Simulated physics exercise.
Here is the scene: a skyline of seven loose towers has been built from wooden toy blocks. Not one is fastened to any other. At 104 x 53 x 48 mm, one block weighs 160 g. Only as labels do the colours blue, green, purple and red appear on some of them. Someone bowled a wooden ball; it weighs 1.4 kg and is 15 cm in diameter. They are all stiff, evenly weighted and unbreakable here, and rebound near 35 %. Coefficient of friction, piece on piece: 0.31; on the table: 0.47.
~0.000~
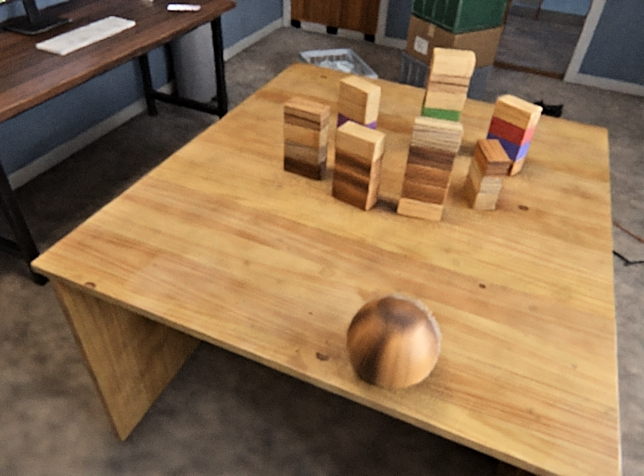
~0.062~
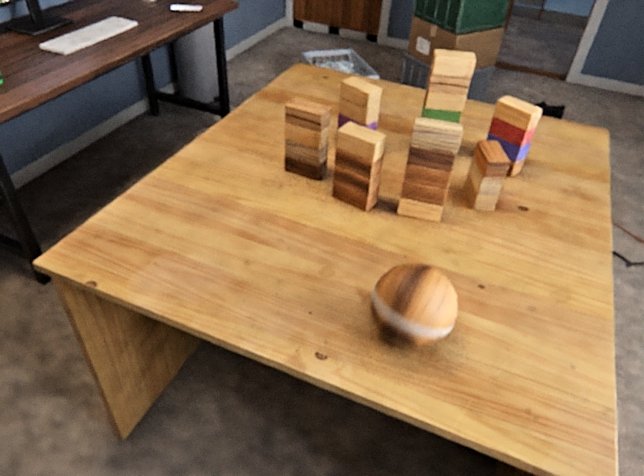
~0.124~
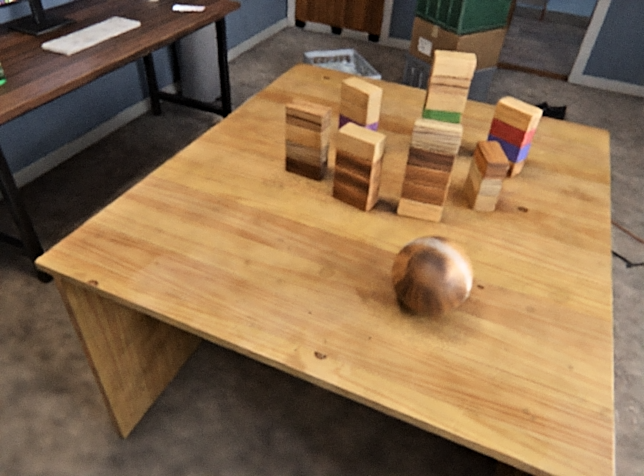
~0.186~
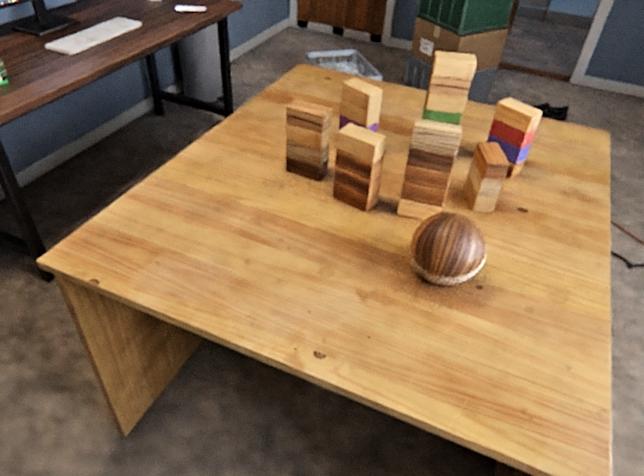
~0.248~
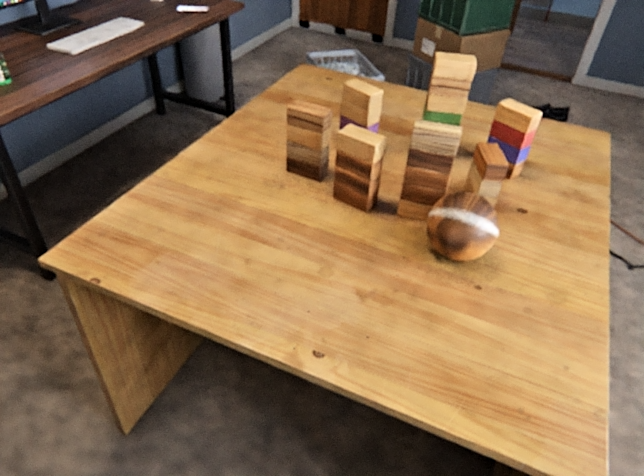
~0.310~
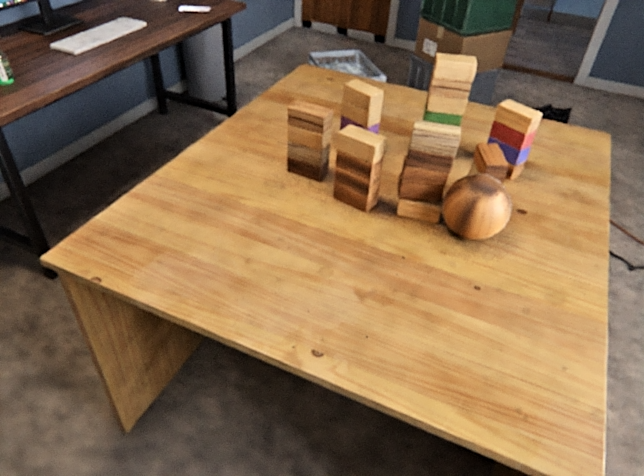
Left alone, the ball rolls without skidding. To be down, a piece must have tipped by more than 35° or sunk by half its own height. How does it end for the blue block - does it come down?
The blue block ends up down.
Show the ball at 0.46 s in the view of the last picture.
It should be near pixel (507, 185).
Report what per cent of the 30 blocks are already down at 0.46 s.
At that instant, 0 percent.
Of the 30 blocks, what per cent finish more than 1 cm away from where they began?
I make it 35 per cent.
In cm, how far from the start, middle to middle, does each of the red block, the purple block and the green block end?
Displacements: Red = 18, purple = 0, green = 0 (cm).
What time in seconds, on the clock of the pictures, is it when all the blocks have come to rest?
At about 1.0 s.
After 0.37 s, ball still moving; none of the 30 blocks down, 7 disturbed; blue block unmoved.
After 0.46 s, ball still moving; none of the 30 blocks down, 10 disturbed; blue block shifted 32 mm; red block shifted 33 mm.
After 0.64 s, ball still moving; 3 of the 30 blocks down; blue block on its side; red block on its side.
At rest (1.3 s), ball rolling away; 3 of the 30 blocks down; blue block on its side; red block on its side; green block unmoved. As the last picture would show them, middles, blue block near (514, 151), red block near (530, 145).
